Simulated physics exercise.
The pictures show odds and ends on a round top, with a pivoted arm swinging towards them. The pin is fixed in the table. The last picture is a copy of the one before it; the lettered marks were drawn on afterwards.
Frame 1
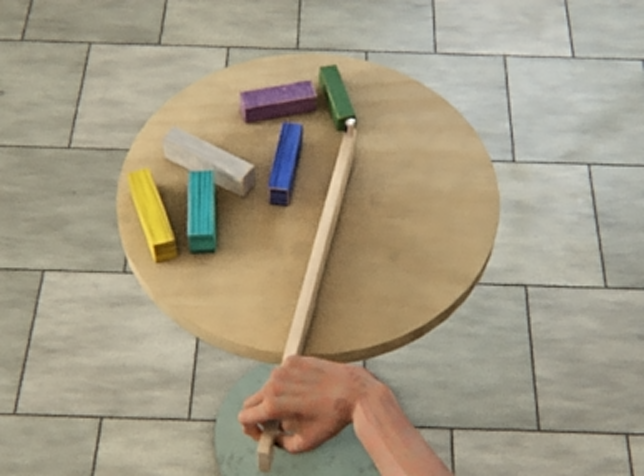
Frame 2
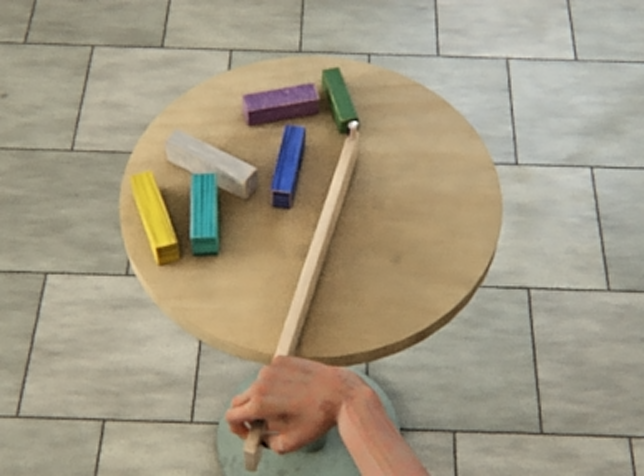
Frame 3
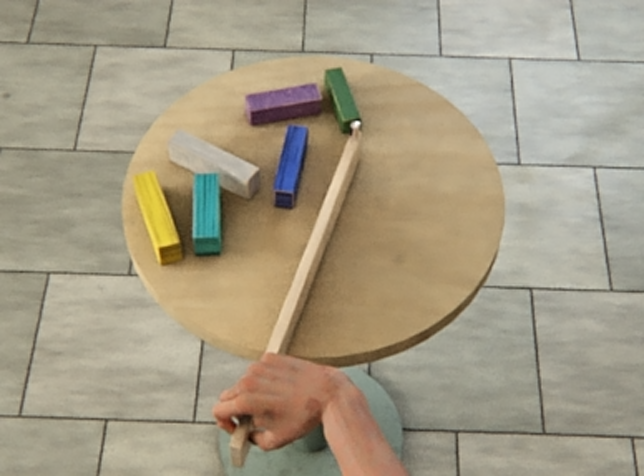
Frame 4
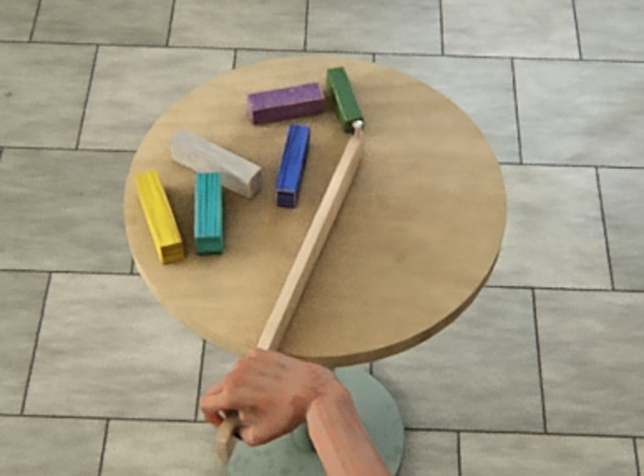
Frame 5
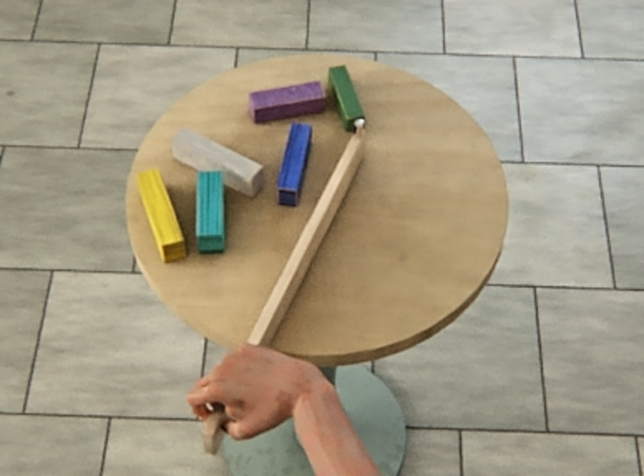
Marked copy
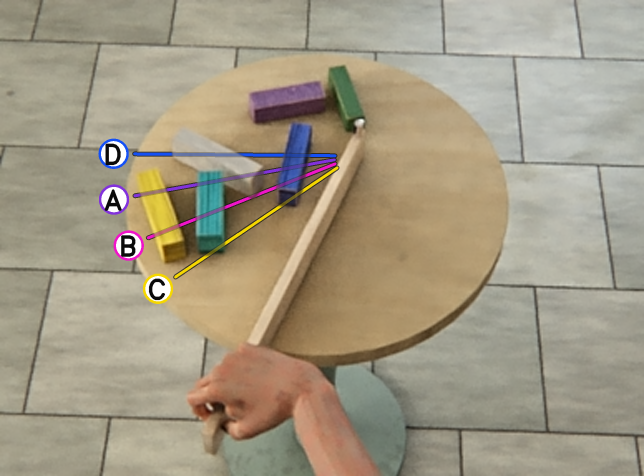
A pale wooden arm, gripped by a hand at its near end, slants across a round table beside six coloured bars. The hand swings the near end gradually left, tilting the arm further while its far tip stays beside the green bar. The bars remain in place on the tabletop.
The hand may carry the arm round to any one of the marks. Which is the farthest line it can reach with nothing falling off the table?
It should halt at B.
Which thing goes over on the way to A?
It is the yellow stick.
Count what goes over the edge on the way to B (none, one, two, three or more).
In all, none.
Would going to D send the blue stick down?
No.
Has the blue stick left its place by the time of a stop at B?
Yes.
On the marked copy, A at (236, 177); B at (244, 200); C at (259, 221); D at (235, 155).
Taking B. A third of the way, arm (284, 210); yellow stick (161, 215); green bar (346, 98).
Two thirds of the way, arm (261, 191); yellow stick (159, 212); turquoise stick (202, 198).
When it is over, arm (250, 178); yellow stick (141, 190); turquoise stick (191, 182); nothing has fallen.
As for the rest, A drops the yellow stick; C is safe but short; D drops the yellow stick.
